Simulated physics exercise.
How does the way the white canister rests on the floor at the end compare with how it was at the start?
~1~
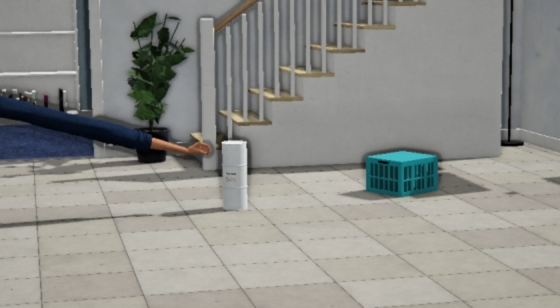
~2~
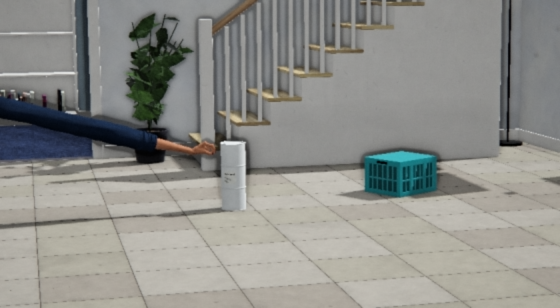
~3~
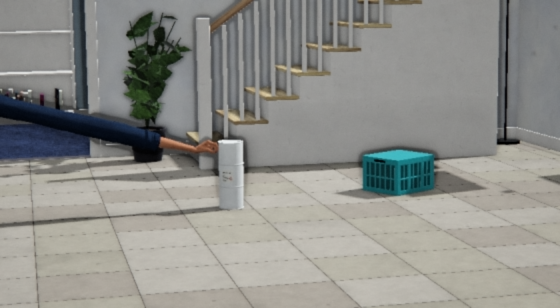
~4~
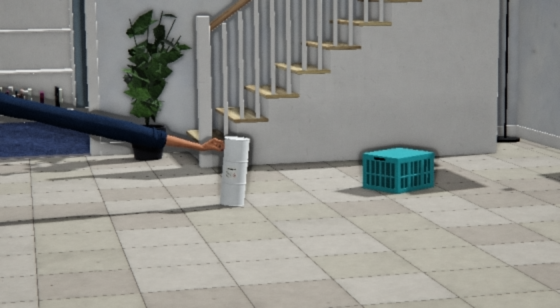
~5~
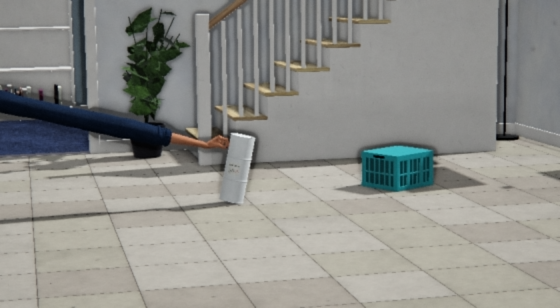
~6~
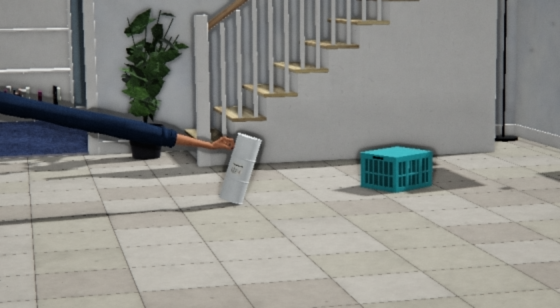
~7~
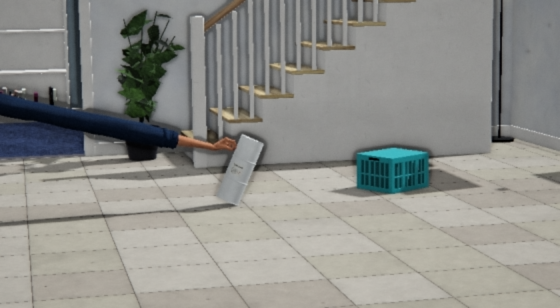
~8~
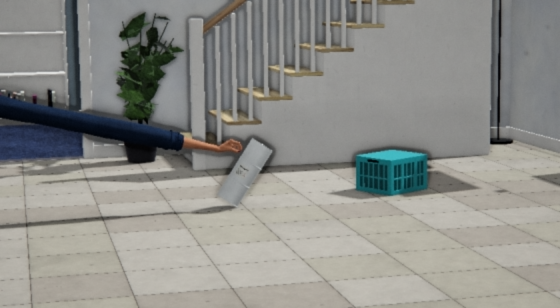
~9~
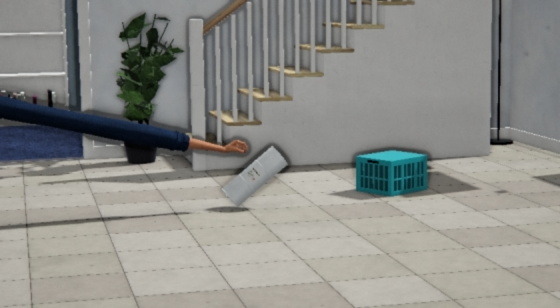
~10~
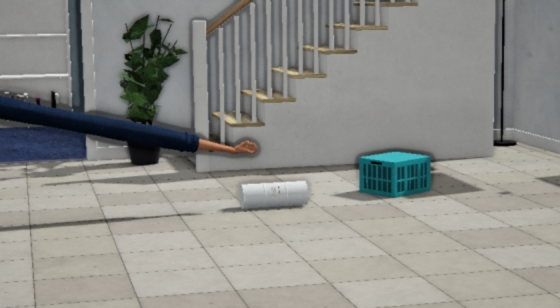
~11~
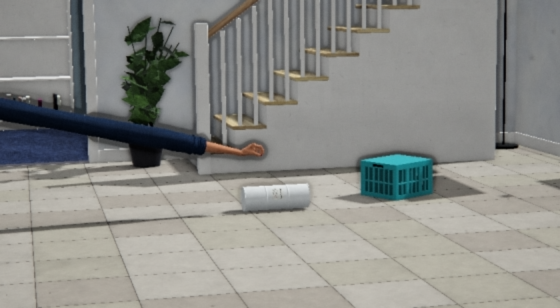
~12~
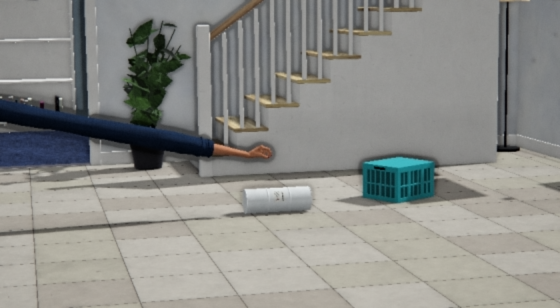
At the start the white canister stands upright on the tiles, and at the end it lies on its side.
A room with a pale tiled floor is seen from the front by a slightly swaying camera, with a staircase and a leafy potted plant at the back. A white canister stands upright near the middle, and a turquoise crate sits to its right. From the left, an arm in a dark blue sleeve reaches in and pushes the upper part of the canister. The canister leans further and further to the right, then topples onto the floor. It ends lying still on its side, with the hand held above and the crate still in its place.
